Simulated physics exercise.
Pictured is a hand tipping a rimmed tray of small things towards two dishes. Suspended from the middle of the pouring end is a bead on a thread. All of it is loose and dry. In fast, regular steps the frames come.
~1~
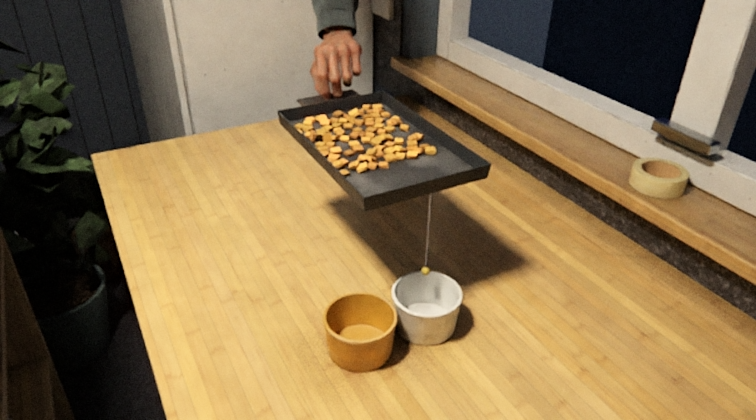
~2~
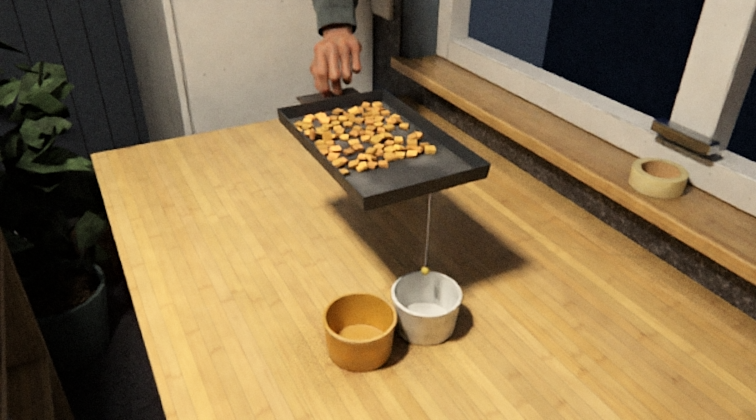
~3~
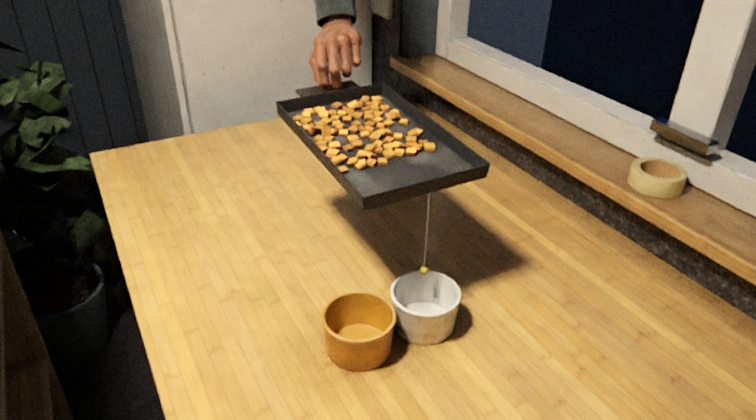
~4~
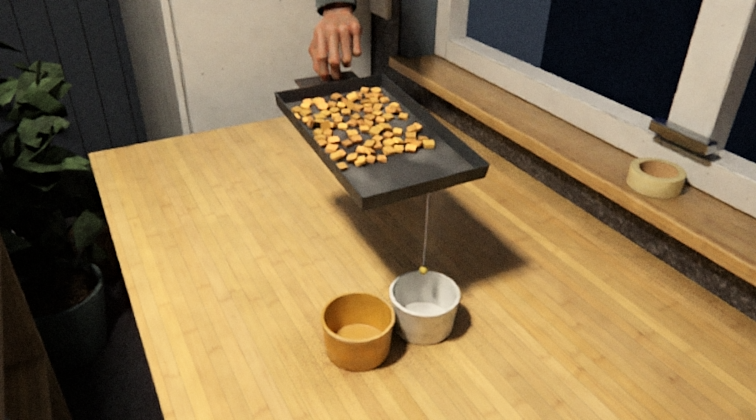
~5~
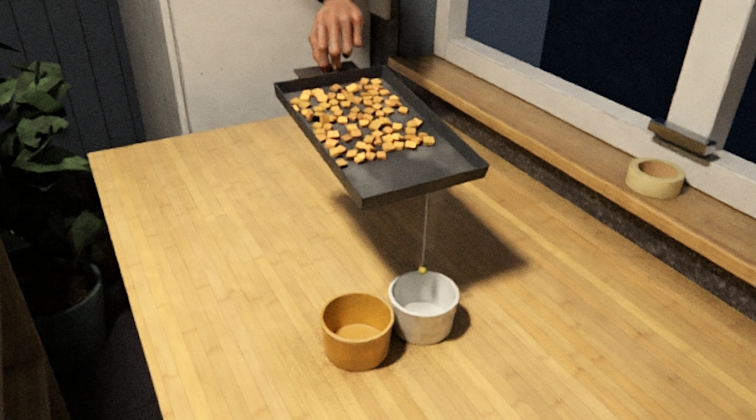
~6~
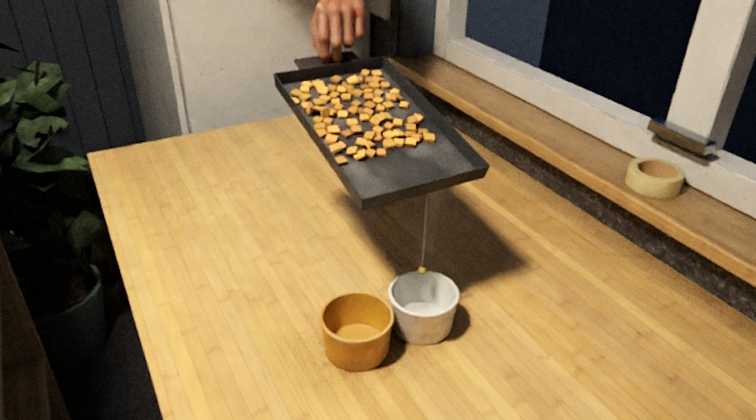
In this clip, a hand holds a dark rimmed tray of small orange-brown pieces above an orange dish and a white dish on a wooden table, gradually raising its handle end so the tray tilts slightly more toward them.
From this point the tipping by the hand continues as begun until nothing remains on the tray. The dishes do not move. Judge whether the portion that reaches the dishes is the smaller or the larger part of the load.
The dishes gather below half.
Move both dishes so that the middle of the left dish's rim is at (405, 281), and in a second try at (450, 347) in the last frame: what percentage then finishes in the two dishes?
First placement: 0 per cent; second placement: 10 per cent.
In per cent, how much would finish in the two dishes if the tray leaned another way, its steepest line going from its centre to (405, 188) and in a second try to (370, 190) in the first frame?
You'd get 50 per cent the first time and 70 per cent the second time.
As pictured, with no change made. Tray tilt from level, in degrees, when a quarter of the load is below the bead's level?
It's turned some 105 degrees by then.
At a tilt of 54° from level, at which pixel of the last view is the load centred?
At about (416, 161).
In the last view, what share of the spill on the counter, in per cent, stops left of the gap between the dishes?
About 10 %.
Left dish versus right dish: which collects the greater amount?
The one to the right.
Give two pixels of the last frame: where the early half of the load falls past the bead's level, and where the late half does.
Half one: (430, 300), half two: (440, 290).
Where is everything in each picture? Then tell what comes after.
In the first frame, corners of the pouring end near (365, 196) and (489, 163), level; middle of the load near (362, 135), cereal squares; left dish near (377, 352); right dish near (444, 326); bead on its thread near (426, 271).
In the second frame, corners of the pouring end near (365, 196) and (489, 163), level; middle of the load near (362, 133).
In the third frame, corners of the pouring end near (364, 196) and (488, 163), tipped barely, level across its low end; middle of the load near (361, 129).
In the fourth frame, corners of the pouring end near (364, 196) and (488, 164), tipped a little, level across its low end; middle of the load near (361, 123).
In the fifth frame, corners of the pouring end near (363, 197) and (487, 164), tipped a little, level across its low end; middle of the load near (360, 117).
In the sixth frame, corners of the pouring end near (364, 197) and (488, 165), tipped a little, level across its low end; middle of the load near (361, 111); left dish near (373, 351); right dish near (441, 325).
Shortly afterwards, tray tipped steeply; the whole lot on the tray.
Next, tray tipped right over; all but a few on the tray; only a few in the right dish; only a few outside both.
Some moments later, tray tipped past a quarter turn; a little in the left dish; near a quarter in the right dish; near two thirds outside both.
In the end, tray tipped past a quarter turn; a little in the left dish; near a quarter in the right dish; near two thirds outside both.
